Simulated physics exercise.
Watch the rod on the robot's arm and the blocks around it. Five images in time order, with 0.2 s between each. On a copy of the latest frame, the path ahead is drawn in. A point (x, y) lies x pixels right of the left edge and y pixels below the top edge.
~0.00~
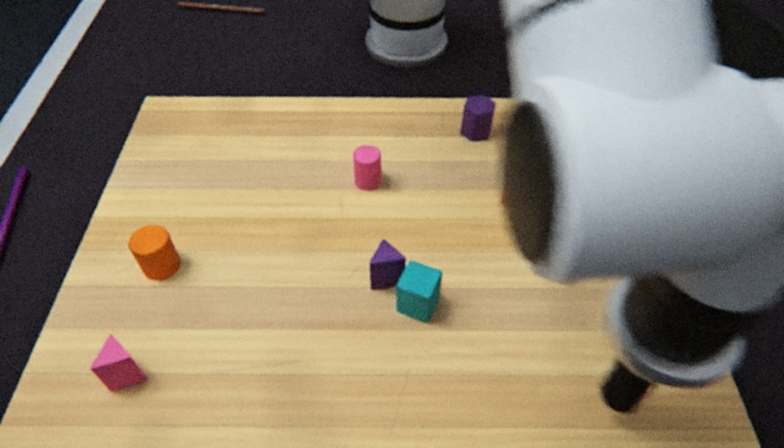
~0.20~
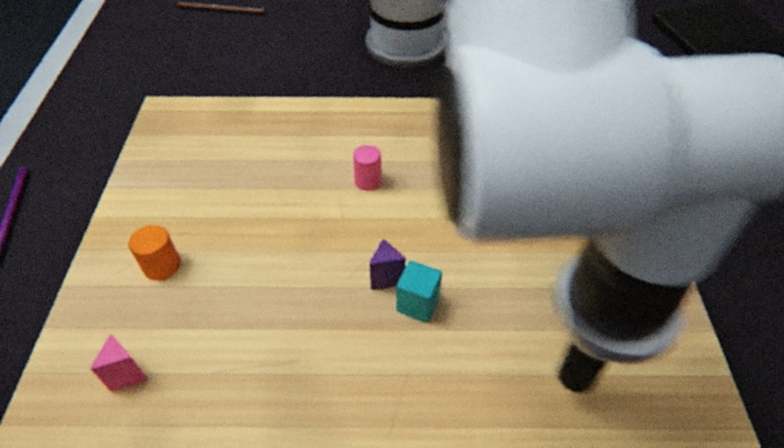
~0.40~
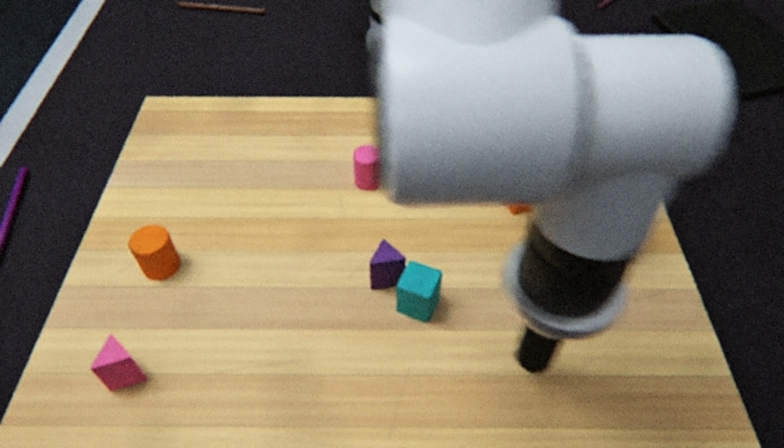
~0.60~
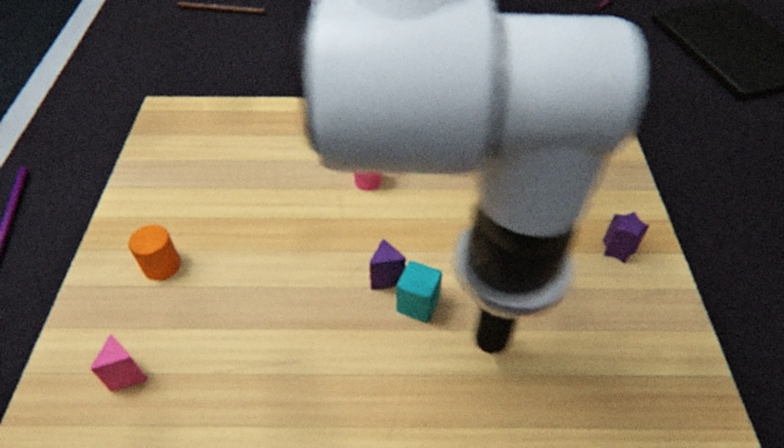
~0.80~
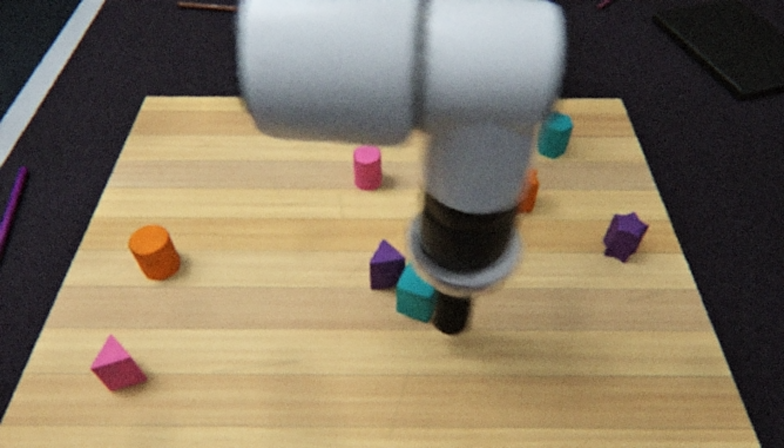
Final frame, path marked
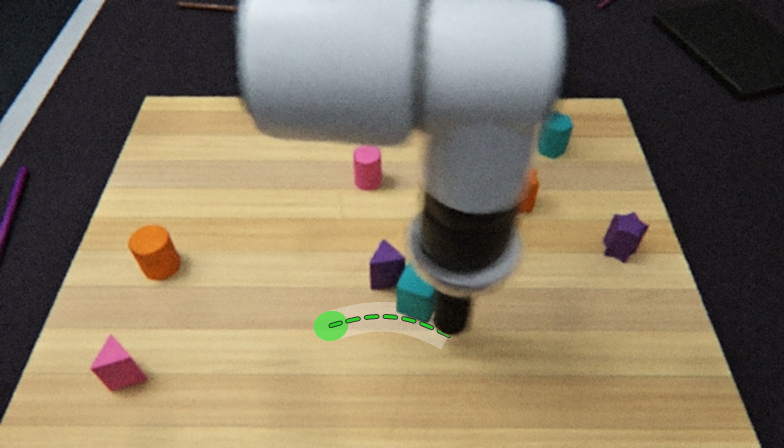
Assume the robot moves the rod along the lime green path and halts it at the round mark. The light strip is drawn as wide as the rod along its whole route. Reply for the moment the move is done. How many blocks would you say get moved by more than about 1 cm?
Two blocks, no more.
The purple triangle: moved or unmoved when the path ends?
It is carried off its spot.
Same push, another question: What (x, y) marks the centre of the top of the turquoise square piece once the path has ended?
Answer: (387, 261).
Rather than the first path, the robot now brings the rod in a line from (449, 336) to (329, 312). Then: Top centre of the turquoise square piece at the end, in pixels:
It is at (395, 269).
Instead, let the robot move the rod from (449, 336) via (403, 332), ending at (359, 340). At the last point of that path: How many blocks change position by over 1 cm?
That makes 1 block.
The drawn path runs from (449, 336) through (411, 320) and (371, 317) to (331, 326).
On the path given first. One third of the way, rod (411, 305); purple triangle (385, 246); turquoise square piece (401, 266), turned 45° clockwise.
Two thirds of the way, rod (369, 302); purple triangle (381, 238), turned 10° clockwise; turquoise square piece (387, 261), turned 70° clockwise.
At the end, rod (329, 310); purple triangle (381, 238), turned 10° clockwise; turquoise square piece (387, 261), turned 70° clockwise.
